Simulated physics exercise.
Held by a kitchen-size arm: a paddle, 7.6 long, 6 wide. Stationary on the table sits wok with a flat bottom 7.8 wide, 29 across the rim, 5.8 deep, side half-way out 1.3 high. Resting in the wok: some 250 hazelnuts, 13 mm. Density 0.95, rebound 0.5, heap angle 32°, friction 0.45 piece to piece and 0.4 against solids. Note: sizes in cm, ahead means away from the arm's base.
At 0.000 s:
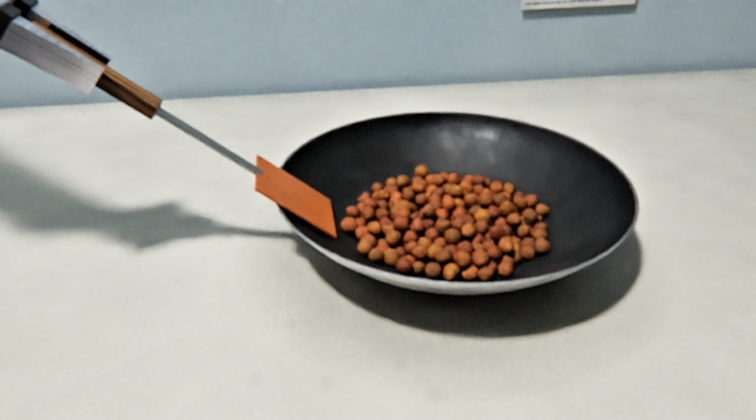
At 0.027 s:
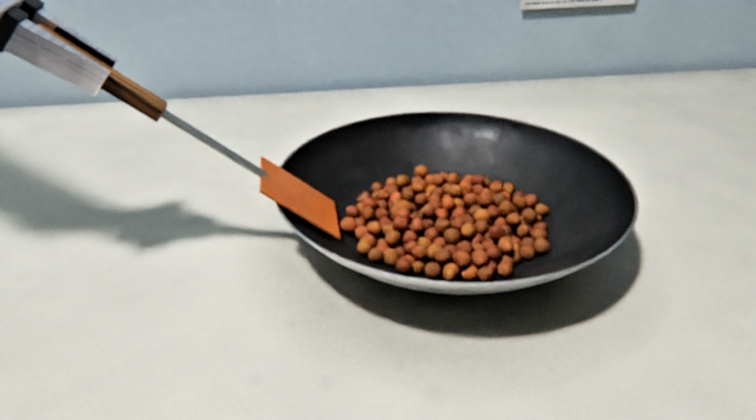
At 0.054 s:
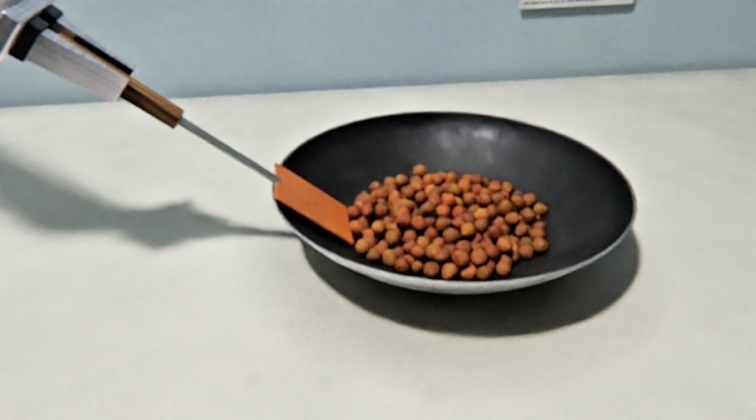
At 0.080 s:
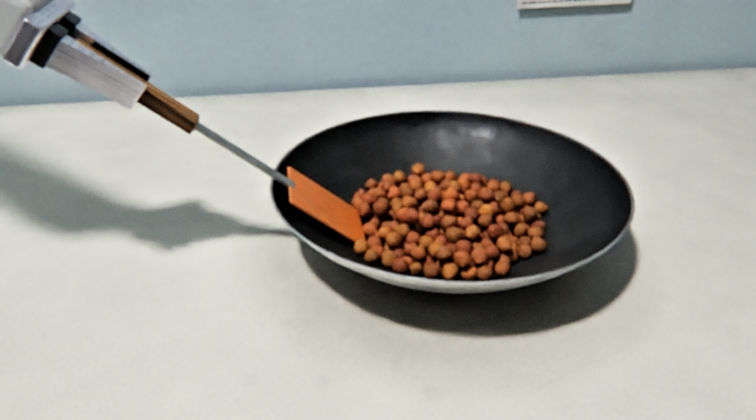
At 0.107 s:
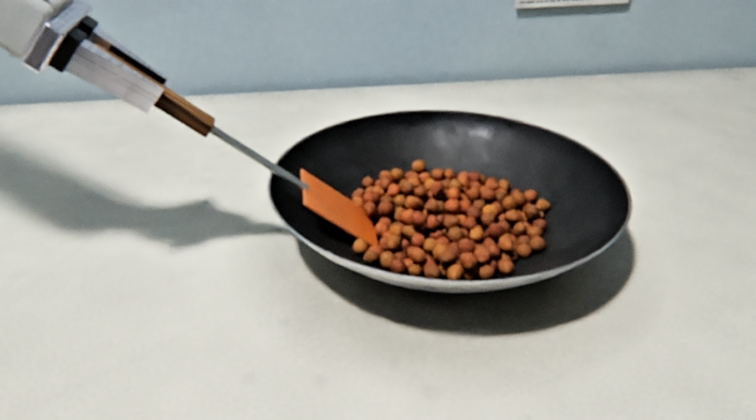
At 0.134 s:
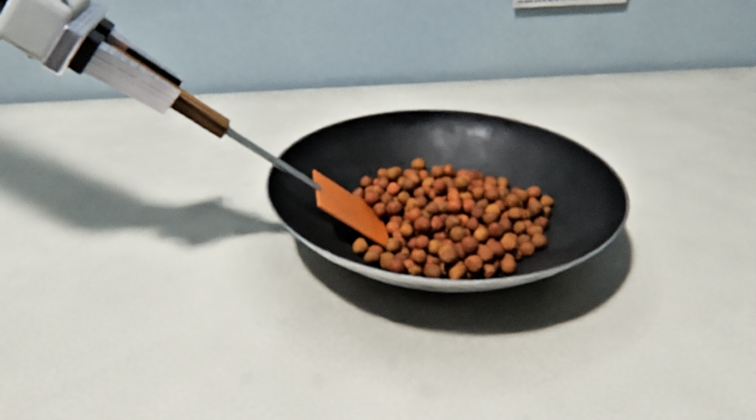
In this clip, a robotic arm moves an orange paddle rightward and into a pile of round brown nuts in a black pan on a pale table, nudging the nearest ones slightly while the pan barely shifts.
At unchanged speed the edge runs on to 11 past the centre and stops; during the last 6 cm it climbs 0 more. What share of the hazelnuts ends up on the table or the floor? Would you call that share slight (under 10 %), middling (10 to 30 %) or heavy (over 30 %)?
It is slight.
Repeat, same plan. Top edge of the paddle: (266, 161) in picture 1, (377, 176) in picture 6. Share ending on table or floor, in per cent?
Roughly 25 %.
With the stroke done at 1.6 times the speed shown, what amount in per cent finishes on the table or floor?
Roughly 20 percent ends on the table or floor.
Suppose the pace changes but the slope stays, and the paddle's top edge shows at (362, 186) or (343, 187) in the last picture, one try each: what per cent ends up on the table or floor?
Near 20 per cent in the first try and near 15 per cent in the second.
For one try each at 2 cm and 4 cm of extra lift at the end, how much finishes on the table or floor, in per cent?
I'd put it near 10 in a hundred, then near 15 in a hundred.
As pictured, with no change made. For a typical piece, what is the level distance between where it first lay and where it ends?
It comes to some 3 cm.
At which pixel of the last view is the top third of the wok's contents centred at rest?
Pixel position: Approx. (550, 193).
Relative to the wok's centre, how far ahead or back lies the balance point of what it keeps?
4.0 cm ahead.
By 0.26 s, sloping 40°, highest piece 4 above the table; 252 in the wok.
By 0.39 s, sloping 40°, highest piece 7 above the table; 252 in the wok.
By 0.66 s, sloping 40°, highest piece 7 above the table; 238 in the wok, 11 on the table or floor, 3 on the blade or in flight.
By 1.71 s, sloping 40°, highest piece 7 above the table; 237 in the wok, 15 on the table or floor.
Final count, 237 in the wok, 15 on the table or floor. That is 6 % on the table or floor.
